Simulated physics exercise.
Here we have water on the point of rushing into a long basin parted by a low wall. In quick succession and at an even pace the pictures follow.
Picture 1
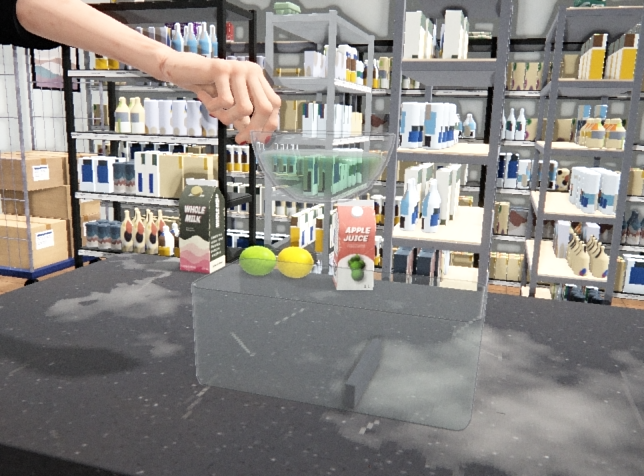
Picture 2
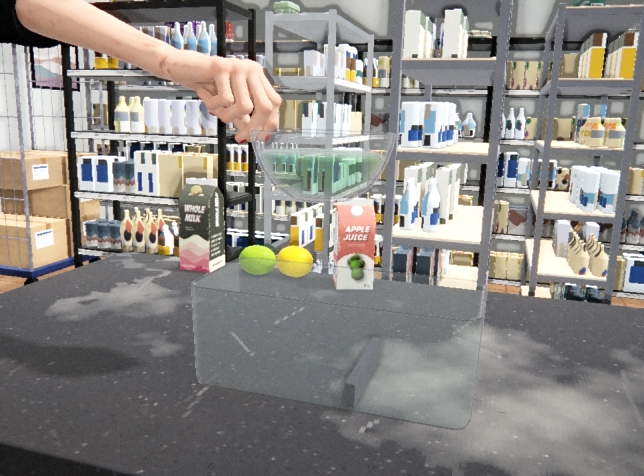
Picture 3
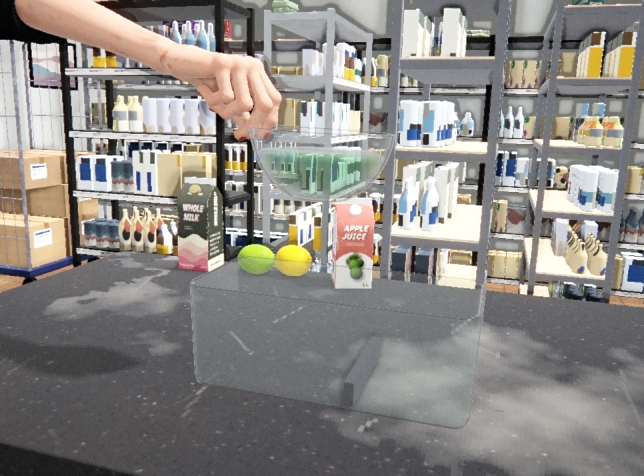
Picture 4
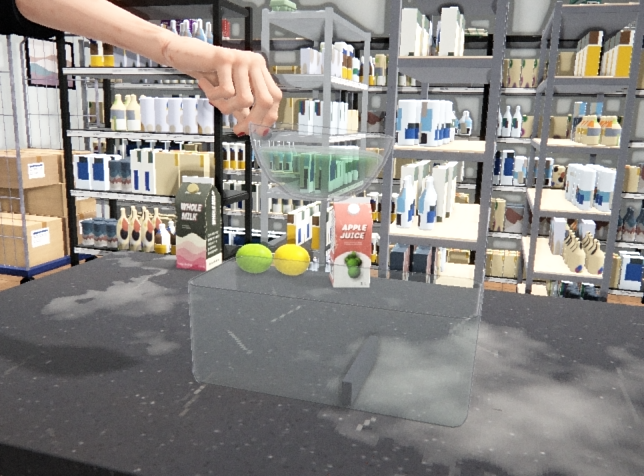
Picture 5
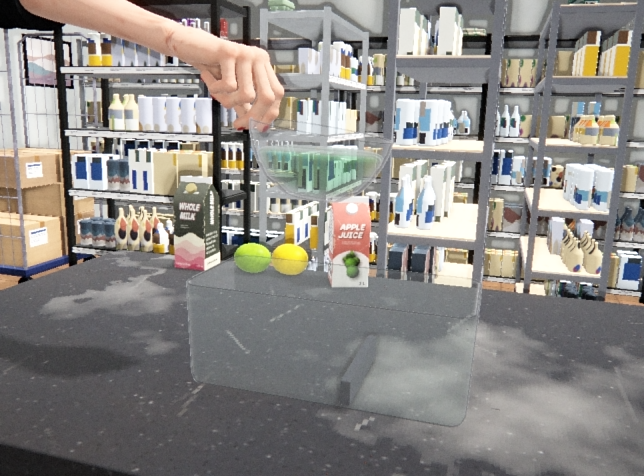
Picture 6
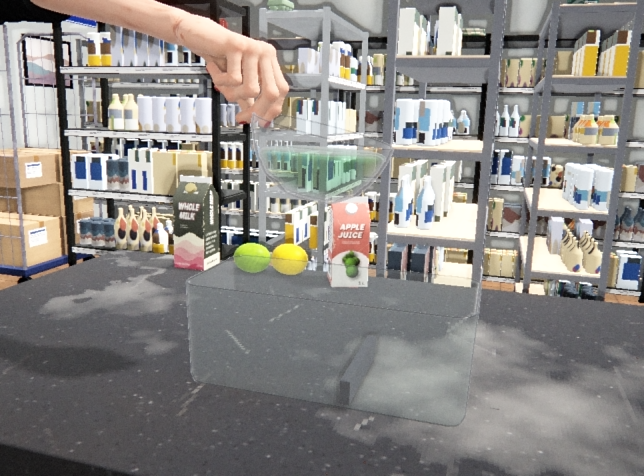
A hand slowly tilts a clear bowl of water to the right above a transparent basin.
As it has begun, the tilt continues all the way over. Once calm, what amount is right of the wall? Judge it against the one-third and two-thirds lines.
Tops two thirds.
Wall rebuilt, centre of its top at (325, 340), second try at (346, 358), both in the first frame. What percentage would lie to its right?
Roughly 95 % and then 85 %.
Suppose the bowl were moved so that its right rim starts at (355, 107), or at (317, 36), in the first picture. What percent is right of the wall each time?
Roughly 75 percent on the first try and 60 percent on the second.
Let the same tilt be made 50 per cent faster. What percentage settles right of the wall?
It works out near 75 %.
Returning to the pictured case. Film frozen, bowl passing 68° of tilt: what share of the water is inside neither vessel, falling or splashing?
I'd say some 35 per cent.
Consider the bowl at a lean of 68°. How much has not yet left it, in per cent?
Around 45 in a hundred.
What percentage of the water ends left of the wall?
About 20 percent.
A moment on, the bowl is tipped part way and 46 per cent is still to pour, 0 is left of the wall and 20 right of it.
Next, the bowl is tipped right over and 0 per cent is still to pour, 12 is left of the wall and 83 right of it.
Then the bowl is tipped right over and 0 per cent is still to pour, 20 is left of the wall and 80 right of it.
Later the bowl is tipped right over and 0 per cent is still to pour, 20 is left of the wall and 79 right of it.
Finally, 21 per cent lies left of the wall, 79 right of it and 1 outside.
